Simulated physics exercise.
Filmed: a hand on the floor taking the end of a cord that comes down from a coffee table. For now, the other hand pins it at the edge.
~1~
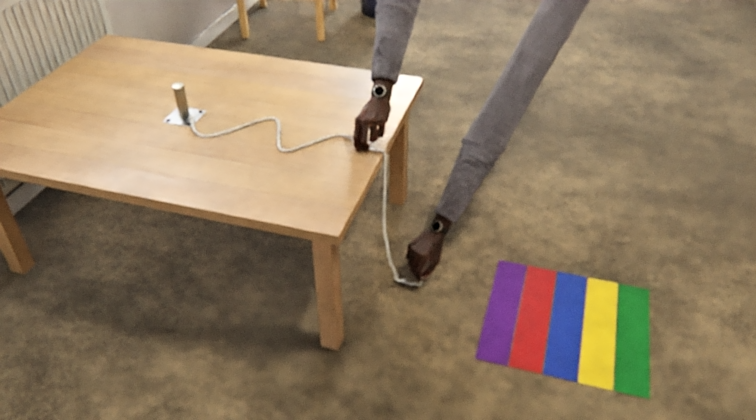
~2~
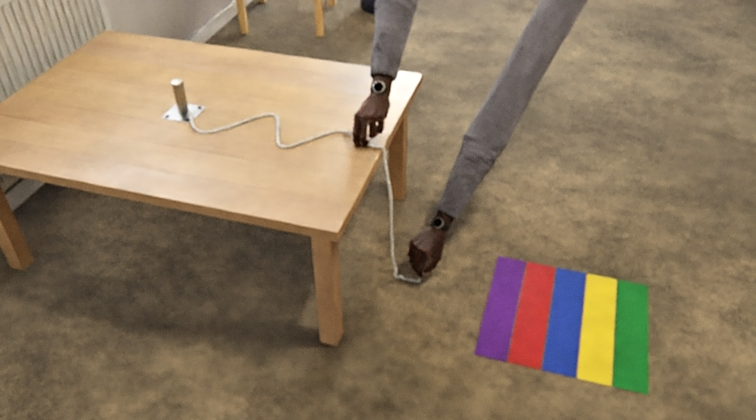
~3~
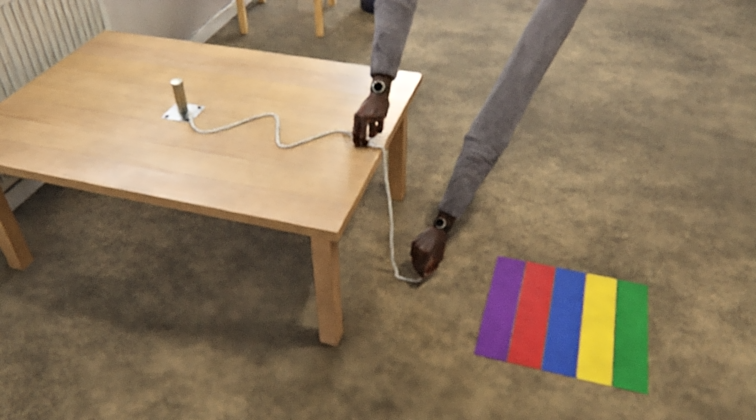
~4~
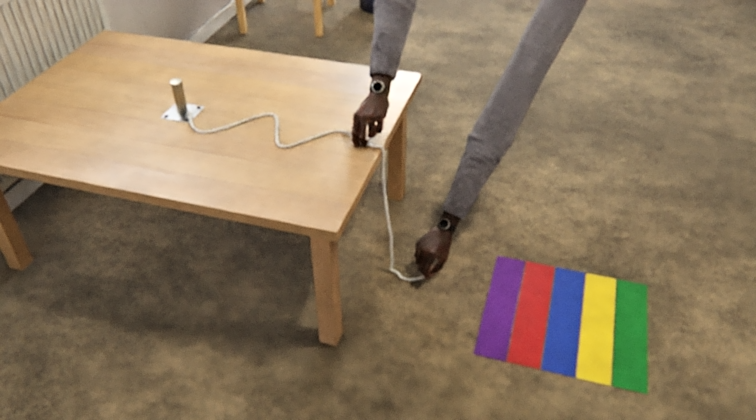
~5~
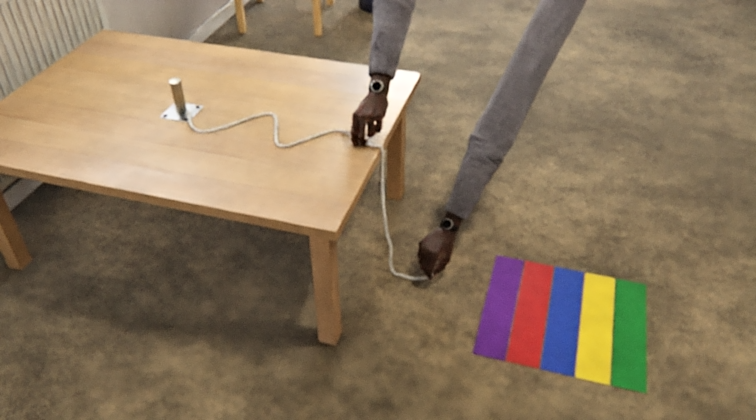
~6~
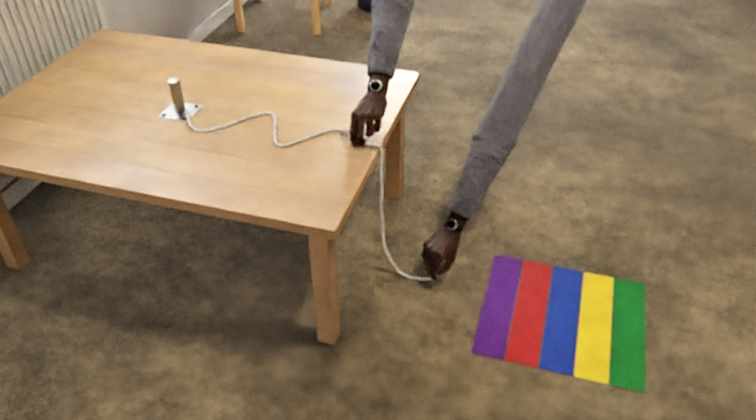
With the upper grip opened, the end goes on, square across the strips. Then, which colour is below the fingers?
The green one is below them.
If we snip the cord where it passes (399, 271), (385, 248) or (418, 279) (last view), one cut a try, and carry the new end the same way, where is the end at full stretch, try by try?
First try near (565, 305), second near (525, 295), third near (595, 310).
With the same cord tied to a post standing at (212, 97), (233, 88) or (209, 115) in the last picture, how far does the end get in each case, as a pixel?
(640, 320), (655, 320) and (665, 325), in that order.
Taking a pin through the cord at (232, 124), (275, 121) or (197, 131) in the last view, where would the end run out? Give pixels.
About (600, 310), (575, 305) and (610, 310).
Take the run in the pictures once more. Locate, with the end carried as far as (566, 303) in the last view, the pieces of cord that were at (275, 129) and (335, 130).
(320, 137) for the first, (387, 175) for the second.
A little later, end near (566, 303); over blue.
Next, end near (604, 310); over yellow.
When it is tight, end near (627, 315); over green. It gets as far as the green strip.
